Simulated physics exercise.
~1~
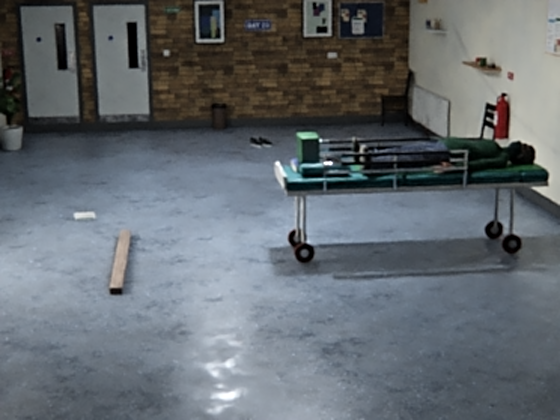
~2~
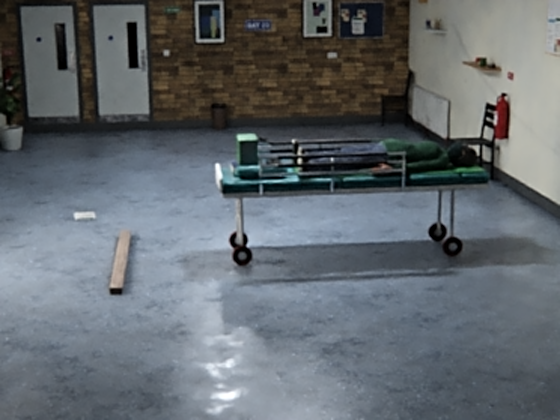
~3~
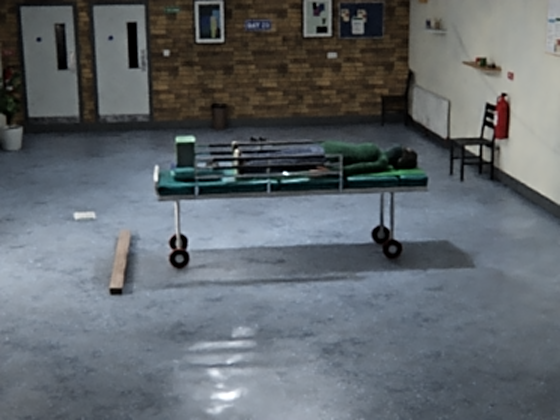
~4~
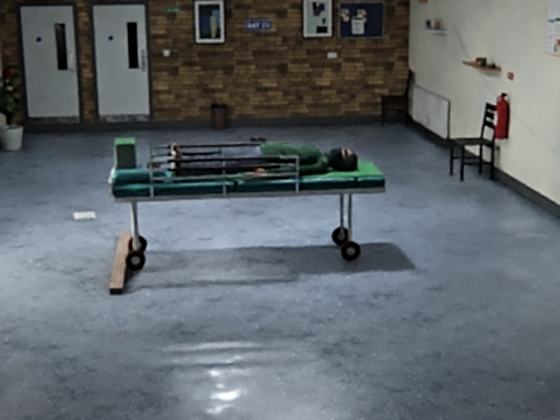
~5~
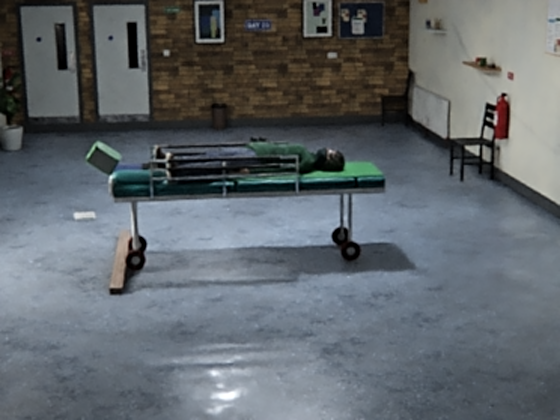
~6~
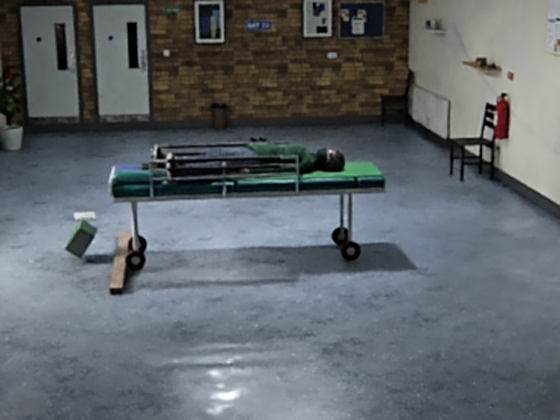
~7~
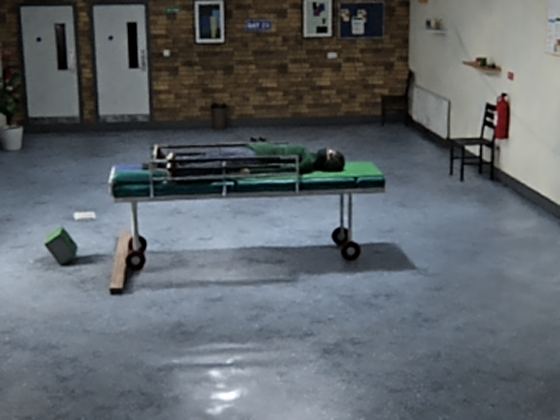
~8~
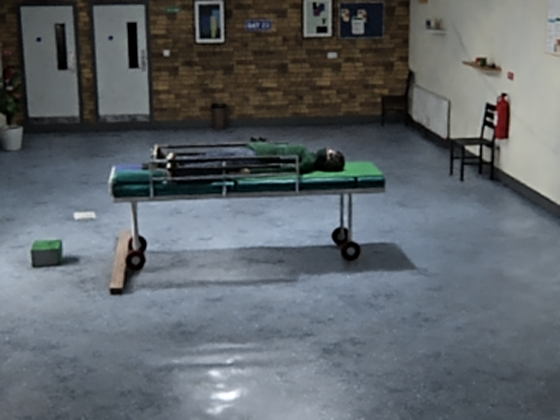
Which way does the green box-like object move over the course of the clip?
It moves to the left, first riding along on the trolley and then falling off the trolley's left end to the floor.
In the video, a trolley carrying a person lying flat and a green box-like object rolls left across a hall until it stops at a sill on the floor. The green object tips off the left end and lands on the floor, while the person stays on the trolley.
